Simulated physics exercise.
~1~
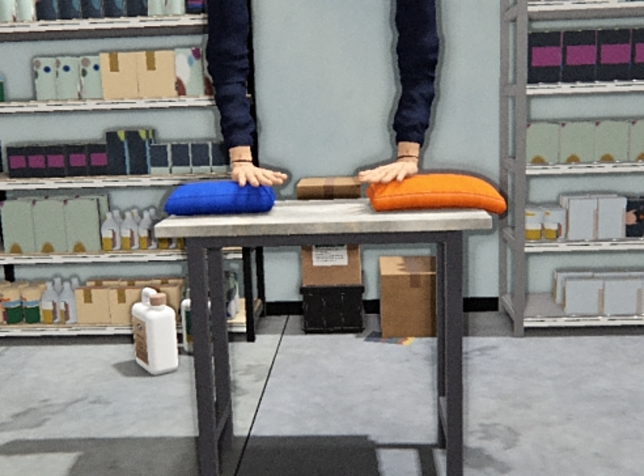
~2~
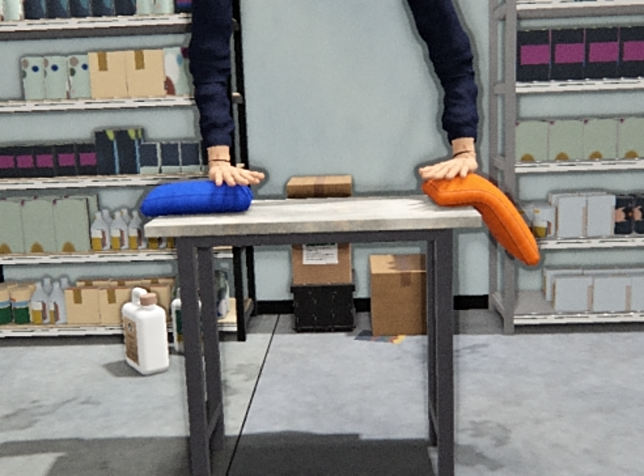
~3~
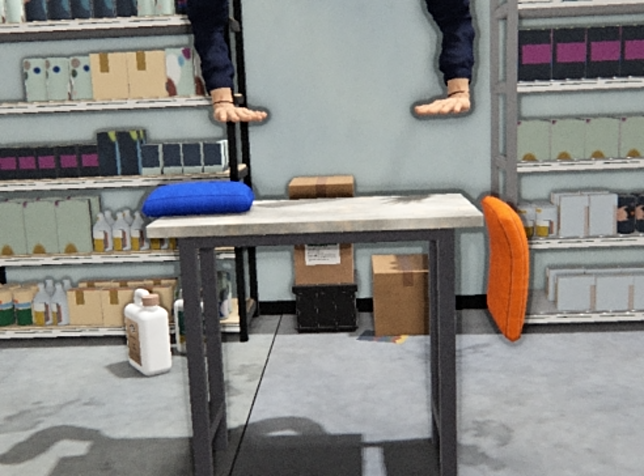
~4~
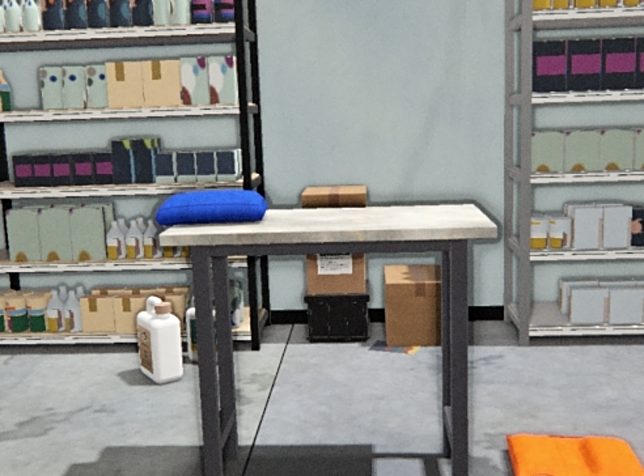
The clip opens on a low table in a storeroom lined with stocked shelves, where two hands rest on a blue rice sack at the left and an orange folded blanket at the right. The hands push the two apart toward opposite ends of the table, and the blanket bends down over the right edge. Both hands then lift away, leaving the sack lying still while the blanket slips off the end and drops. At the close, the hands are out of view, the blue sack remains on the tabletop, and the orange blanket lies on the floor at the lower right.
